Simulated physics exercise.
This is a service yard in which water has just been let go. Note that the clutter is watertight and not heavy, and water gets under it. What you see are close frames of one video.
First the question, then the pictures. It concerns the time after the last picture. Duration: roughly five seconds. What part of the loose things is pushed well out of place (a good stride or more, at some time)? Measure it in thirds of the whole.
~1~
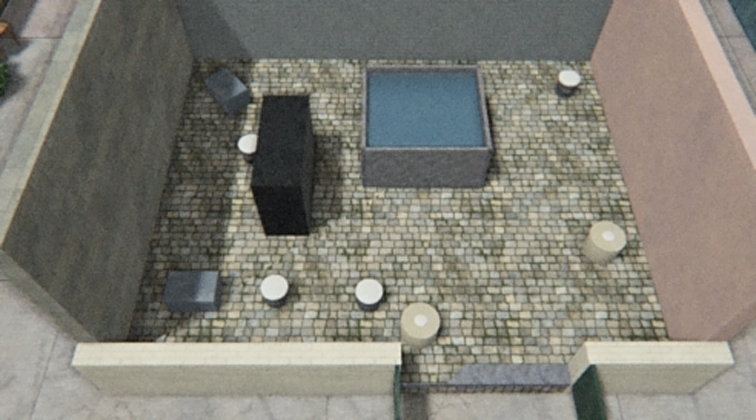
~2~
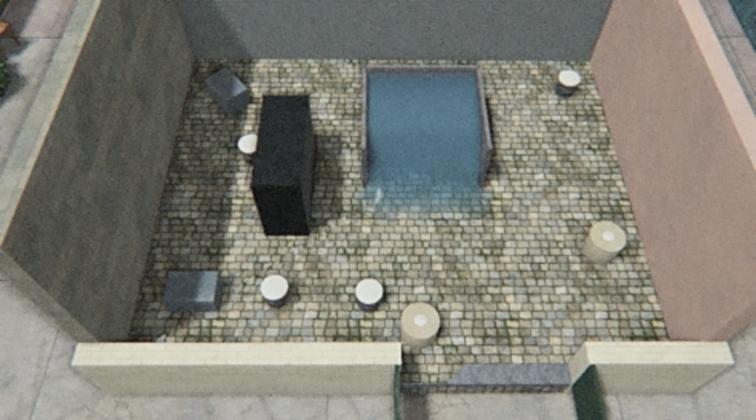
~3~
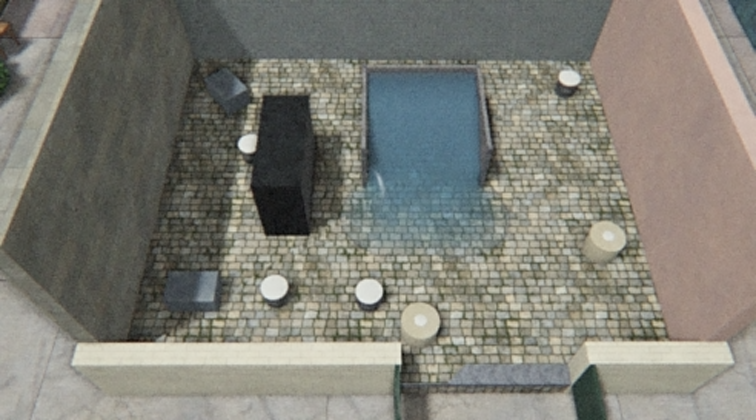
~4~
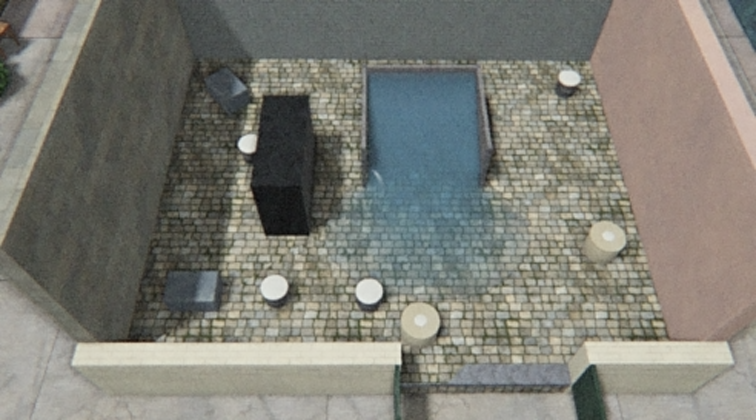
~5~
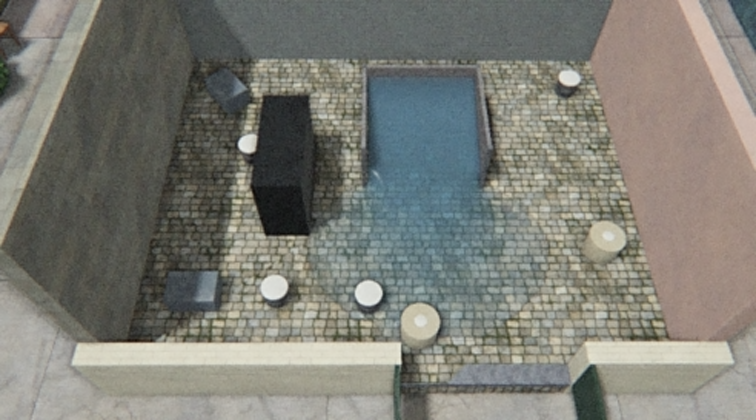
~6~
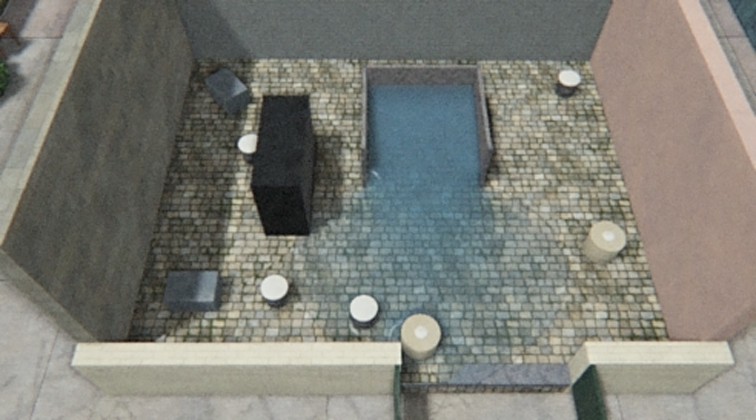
Middle band.
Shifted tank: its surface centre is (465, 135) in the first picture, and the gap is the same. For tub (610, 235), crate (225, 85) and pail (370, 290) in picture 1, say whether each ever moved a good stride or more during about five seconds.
Taking them in turn: Kept near its start; kept near its start; got sent well off.
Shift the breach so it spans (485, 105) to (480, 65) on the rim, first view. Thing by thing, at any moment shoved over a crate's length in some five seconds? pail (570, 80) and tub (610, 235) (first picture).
Taking them in order, covered the distance and covered the distance.
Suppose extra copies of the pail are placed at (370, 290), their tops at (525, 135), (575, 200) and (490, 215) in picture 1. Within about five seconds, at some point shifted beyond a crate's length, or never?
Copy by copy, in order: Largely stays, largely stays, relocated.
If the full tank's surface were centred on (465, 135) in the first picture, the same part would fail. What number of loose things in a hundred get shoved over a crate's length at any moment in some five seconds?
Near 20 in a hundred.
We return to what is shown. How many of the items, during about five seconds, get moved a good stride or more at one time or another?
By my count, 4.
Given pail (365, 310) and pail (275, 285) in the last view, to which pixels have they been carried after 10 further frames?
First top about at (204, 334); second top about at (155, 322).
A moment on, 2 of 8 are well off their spots; 1 afloat.
Next, 3 of 8 are well off their spots; 2 afloat.
Later, 3 of 8 are well off their spots; 2 afloat.
In the end, 4 of 8 are well off their spots, and 4 have been at some point; 2 afloat.
